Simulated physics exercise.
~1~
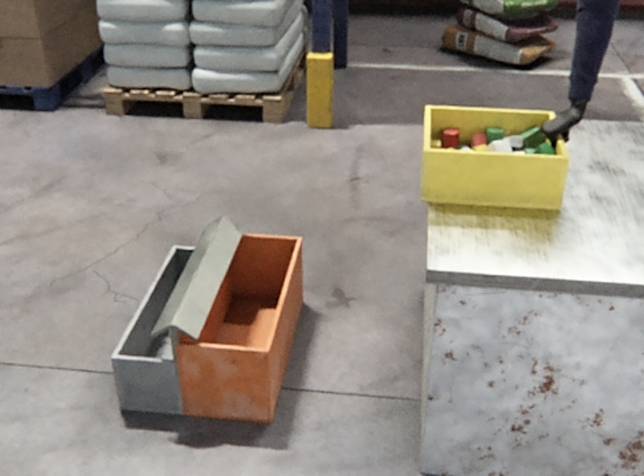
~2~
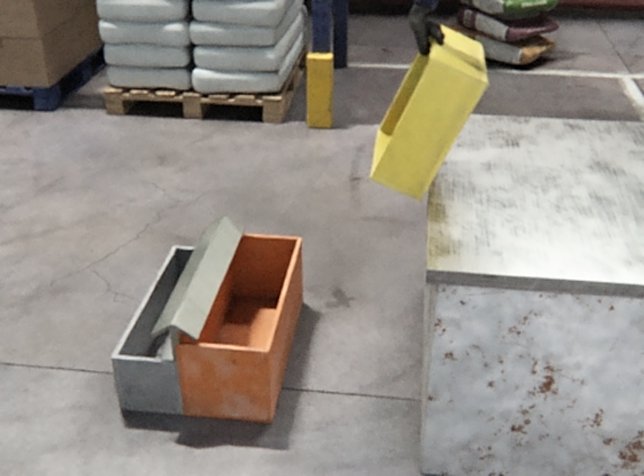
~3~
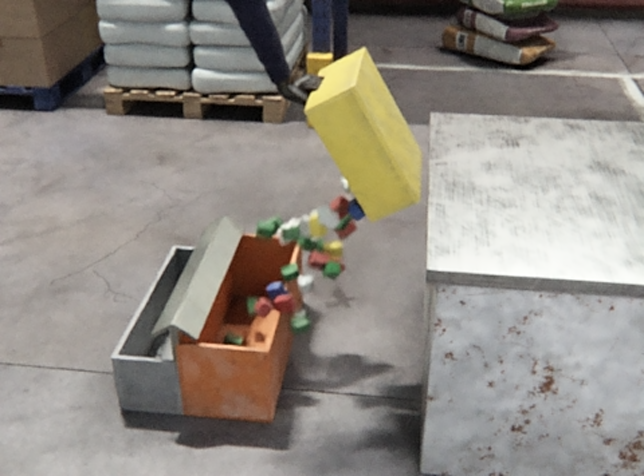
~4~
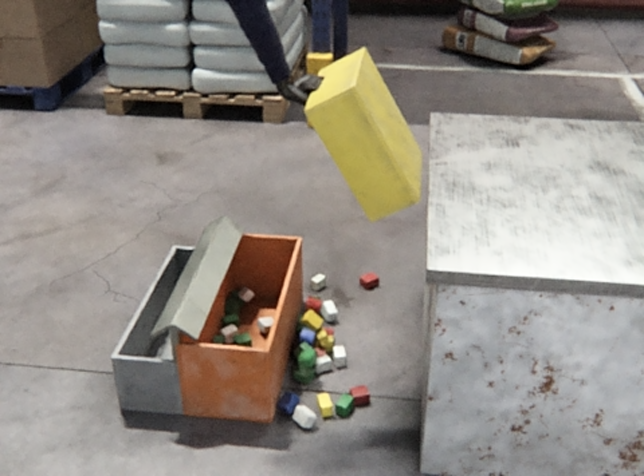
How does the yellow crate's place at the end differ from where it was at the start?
At the start the yellow crate sat upright on top of the bench, but at the end it was held tipped over in the air, to the left of the bench.
A yellow crate of colourful toy bricks was lifted off the bench by a gloved hand and swung left as it tipped over, spilling the bricks down until some lay in the orange box and more were scattered on the floor beside it.
